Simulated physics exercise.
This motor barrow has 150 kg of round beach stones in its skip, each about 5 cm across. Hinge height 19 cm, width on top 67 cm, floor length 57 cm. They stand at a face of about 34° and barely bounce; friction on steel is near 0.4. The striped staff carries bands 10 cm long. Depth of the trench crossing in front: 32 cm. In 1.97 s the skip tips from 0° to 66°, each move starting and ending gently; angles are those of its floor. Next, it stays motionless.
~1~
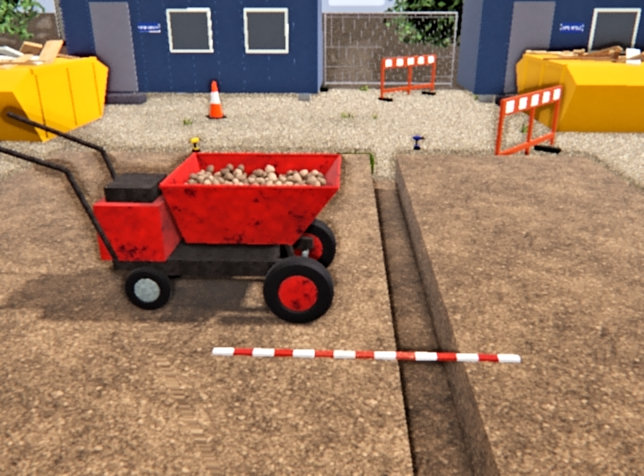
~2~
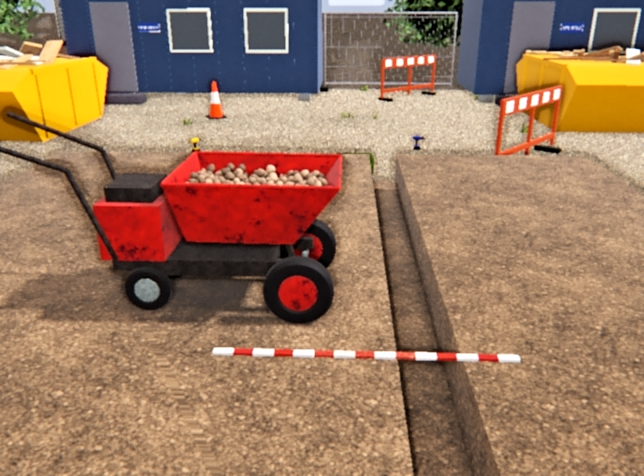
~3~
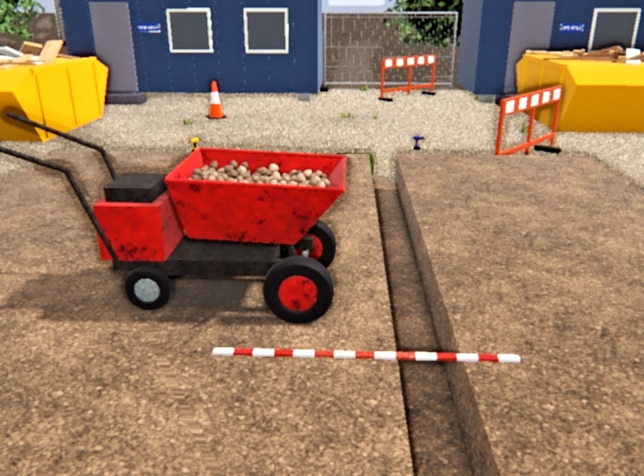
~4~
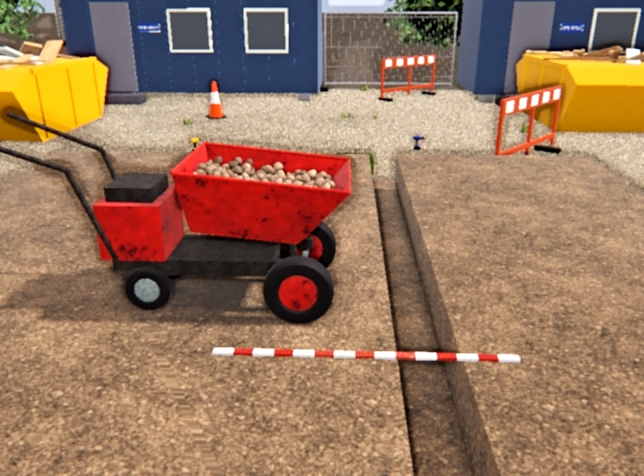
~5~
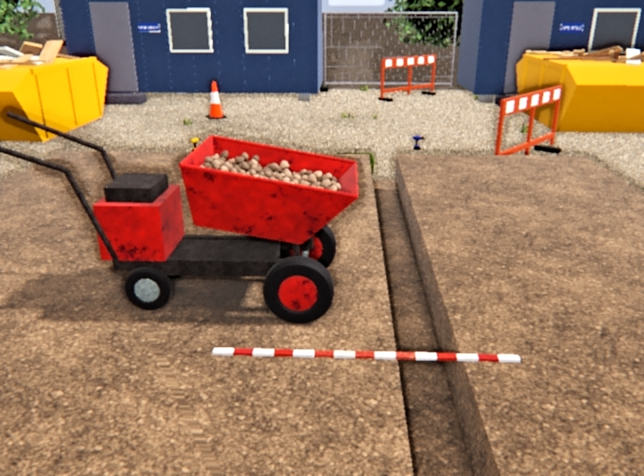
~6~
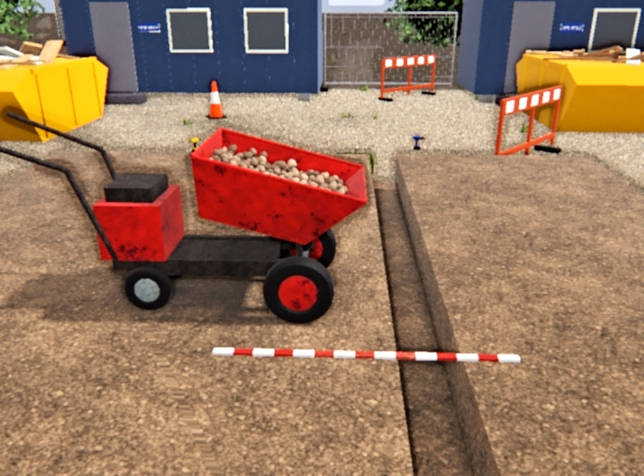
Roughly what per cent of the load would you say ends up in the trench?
I'd say 68 per cent ends up in the trench.
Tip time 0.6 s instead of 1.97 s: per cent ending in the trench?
40 %.
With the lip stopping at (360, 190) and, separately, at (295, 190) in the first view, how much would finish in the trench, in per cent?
Estimates: 45 % then 100 %.
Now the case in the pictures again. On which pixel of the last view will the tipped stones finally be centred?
Their middle ends up near (429, 325).
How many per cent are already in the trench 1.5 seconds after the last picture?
Around 25 per cent of it.
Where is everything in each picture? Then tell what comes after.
Lip at (338, 188), floor tilted 0°, highest stones at (251, 175), in the first frame.
Lip at (339, 189), floor tilted 1°, highest stones at (248, 174), in the second frame.
The skip is at 3°, its lip at (343, 190); the top of the load is at (221, 172), in the third frame.
Lip at (350, 193), floor tilted 6°, highest stones at (221, 168), in the fourth frame.
The skip is at 10°, its lip at (357, 197); the top of the load is at (220, 161), in the fifth frame.
The skip is at 15°, its lip at (366, 202); the top of the load is at (223, 155), in the sixth frame.
Then, 0.9 s after the last picture the floor is at 56°, 100 % in the skip; the foremost stones are at (410, 249).
Then, 1.5 s after the last picture the floor is at 66°, 55 % in the skip, 23 % in the trench, 21 % past the trench; the foremost stones are at (512, 291).
Then, 1.8 s after the last picture the floor is at 66°, 31 % in the skip, 36 % in the trench, 32 % past the trench; the foremost stones are at (571, 300).
Then, 3.8 s after the last picture the floor is at 66°, 0 % in the skip, 68 % in the trench, 32 % past the trench; the foremost stones are at (590, 295).
